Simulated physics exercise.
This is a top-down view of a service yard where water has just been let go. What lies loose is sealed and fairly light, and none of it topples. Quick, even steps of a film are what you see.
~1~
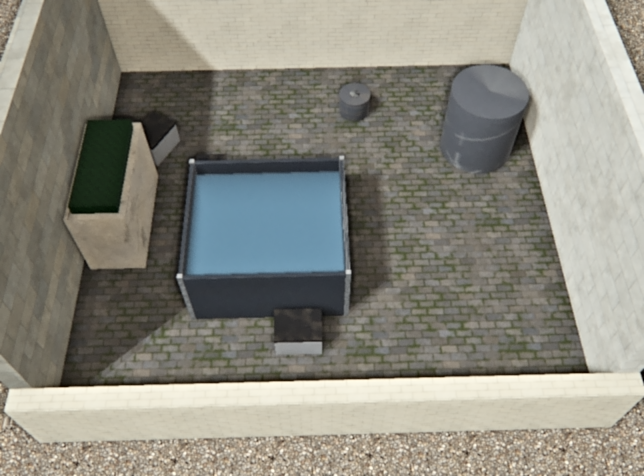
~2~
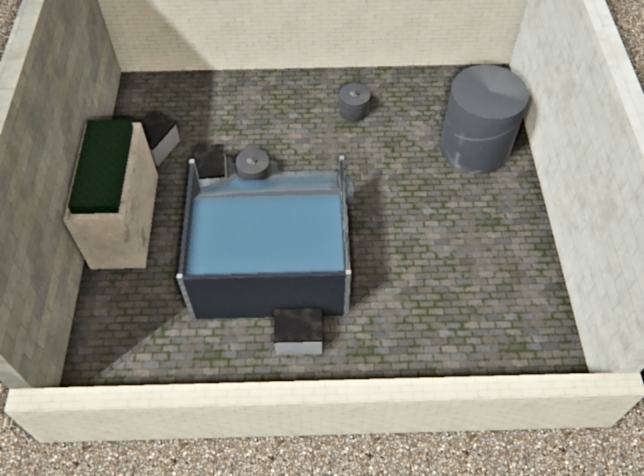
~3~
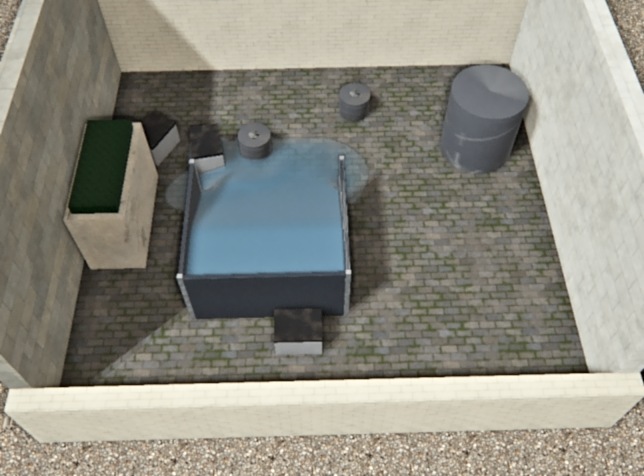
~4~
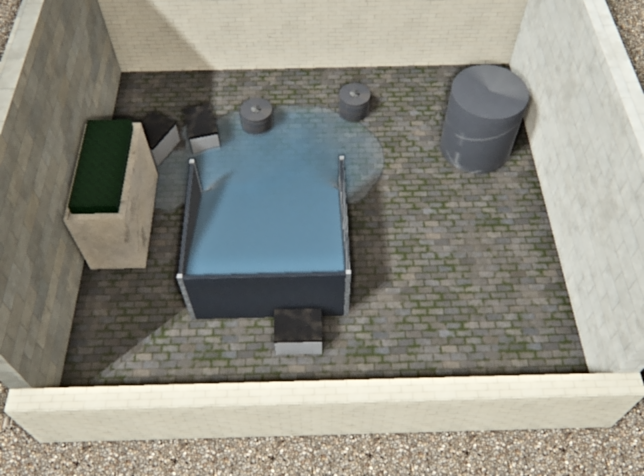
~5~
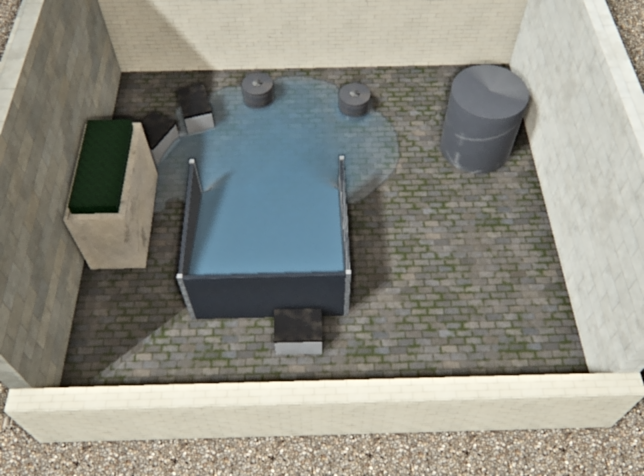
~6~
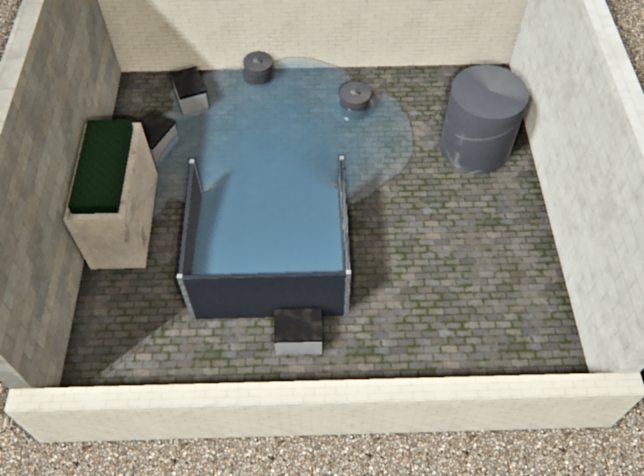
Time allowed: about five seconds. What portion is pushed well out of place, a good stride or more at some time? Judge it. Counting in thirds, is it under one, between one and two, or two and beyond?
Share: Two thirds and up.
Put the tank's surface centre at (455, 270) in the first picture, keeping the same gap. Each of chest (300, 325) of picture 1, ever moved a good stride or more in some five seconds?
Fell short.
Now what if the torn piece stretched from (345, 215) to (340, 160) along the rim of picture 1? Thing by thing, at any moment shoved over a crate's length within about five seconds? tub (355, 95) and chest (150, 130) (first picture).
First beyond that mark, then under that mark.
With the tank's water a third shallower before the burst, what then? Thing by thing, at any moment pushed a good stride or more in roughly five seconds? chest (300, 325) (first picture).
Outcome: Stayed within that.
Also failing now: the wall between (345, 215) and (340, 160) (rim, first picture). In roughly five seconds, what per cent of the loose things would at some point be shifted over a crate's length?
About 40 %.
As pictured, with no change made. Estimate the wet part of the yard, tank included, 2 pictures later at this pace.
My answer would be close to 45 per cent.
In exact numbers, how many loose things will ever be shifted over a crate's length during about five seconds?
The total is 4.
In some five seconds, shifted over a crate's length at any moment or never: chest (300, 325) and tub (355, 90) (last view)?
The first: Doesn't reach it. The second: Reaches it.
A moment on, 3 of 5 are well off their spots; 1 afloat.
Next, 3 of 5 are well off their spots; 4 afloat.
Later, 3 of 5 are well off their spots; 4 afloat.
In the end, 4 of 5 are well off their spots, and 4 have been at some point; 4 afloat.
